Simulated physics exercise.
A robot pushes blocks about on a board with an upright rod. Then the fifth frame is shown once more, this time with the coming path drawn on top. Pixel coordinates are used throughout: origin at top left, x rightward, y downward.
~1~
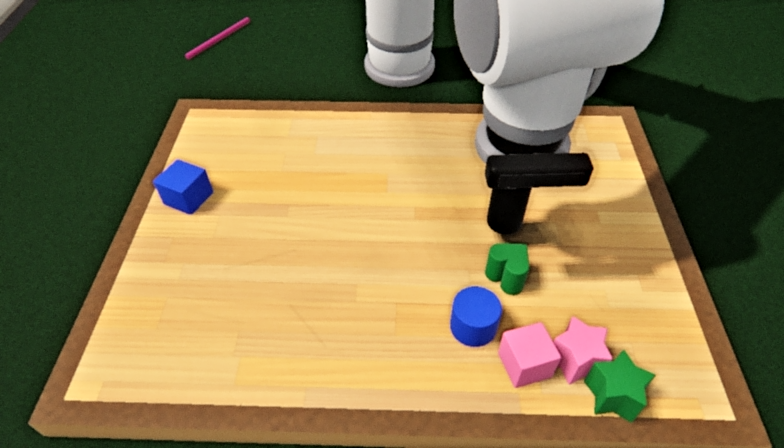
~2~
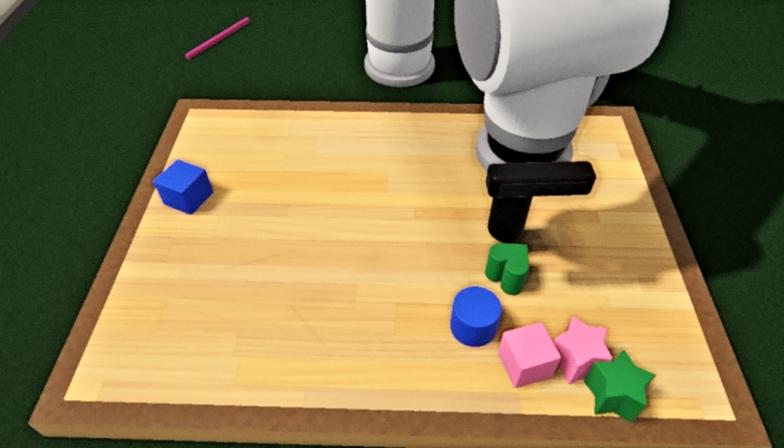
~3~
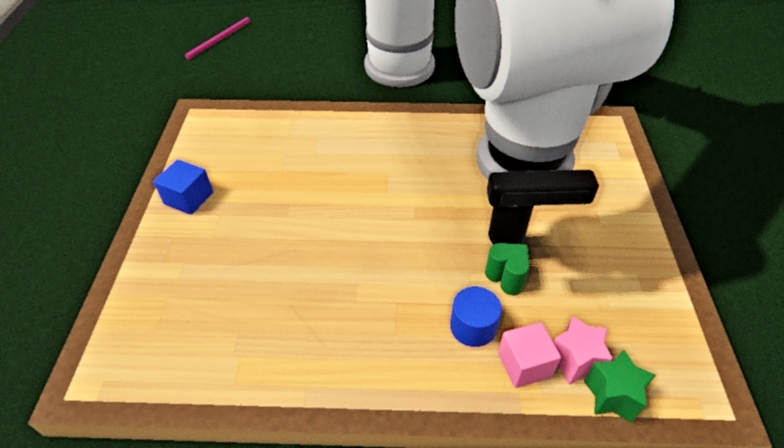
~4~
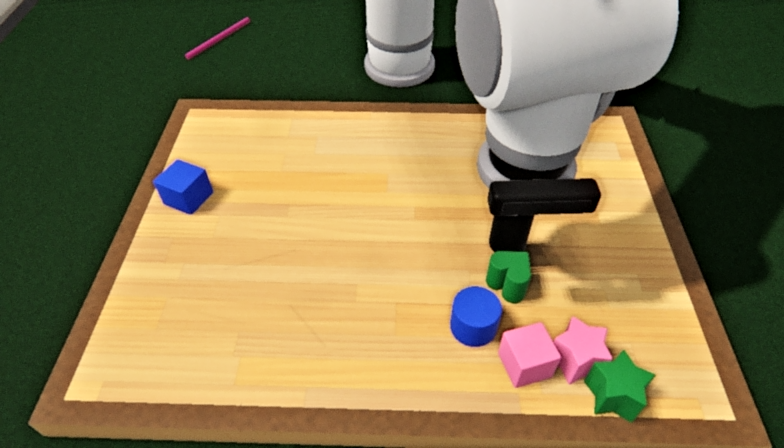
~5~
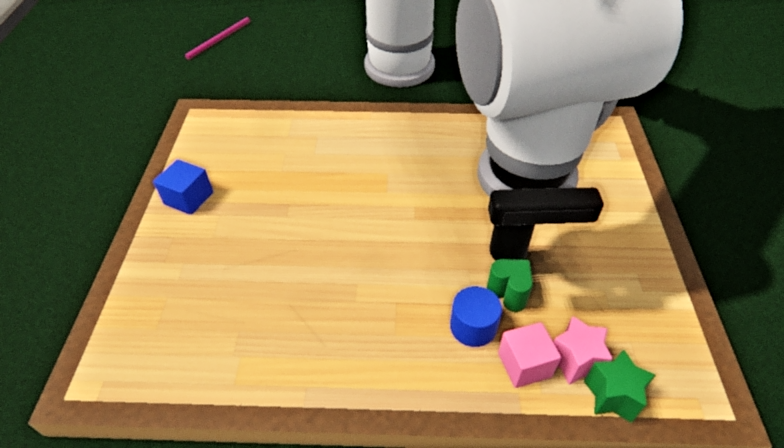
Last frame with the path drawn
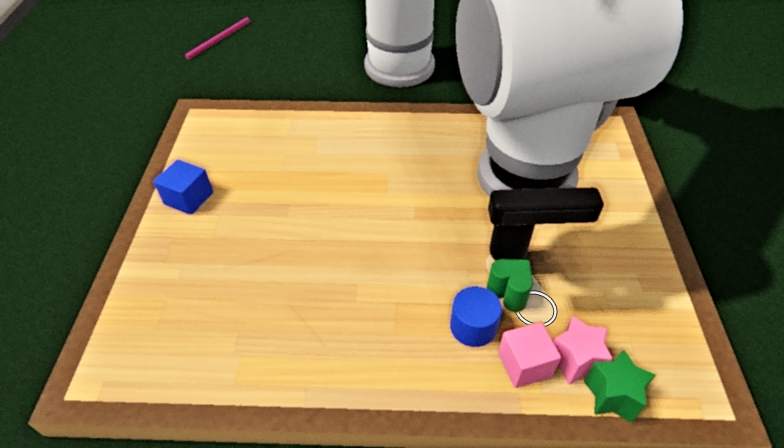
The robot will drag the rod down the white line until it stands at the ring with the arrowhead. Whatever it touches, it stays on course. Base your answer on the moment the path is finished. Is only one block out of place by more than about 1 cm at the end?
Short answer: No.
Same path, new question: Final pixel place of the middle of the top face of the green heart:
The green heart ends near (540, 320).
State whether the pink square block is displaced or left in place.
Moved away.
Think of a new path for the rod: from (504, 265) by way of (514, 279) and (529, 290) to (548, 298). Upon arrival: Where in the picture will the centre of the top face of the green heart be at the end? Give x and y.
Just about (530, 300).
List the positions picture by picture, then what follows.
Tip of the rod at (504, 223), middles of tops, green heart at (512, 256), pink square block at (532, 344), pink star block at (585, 341), in the first picture.
Rod at (505, 230), nothing pushed, in the second picture.
Rod at (506, 238), nothing pushed, in the third picture.
Rod at (507, 245), green heart at (513, 264), in the fourth picture.
Rod at (507, 253), green heart at (515, 272), pink square block at (532, 344), pink star block at (585, 341), in the fifth picture.
The line goes from (504, 265) to (536, 309).
The first path, step by step. Halfway along, rod at (524, 274); green heart at (526, 296), turned 20° clockwise.
At the end, rod at (540, 296); green heart at (540, 320), turned 25° clockwise; pink square block at (538, 362), turned 25° clockwise; pink star block unmoved.
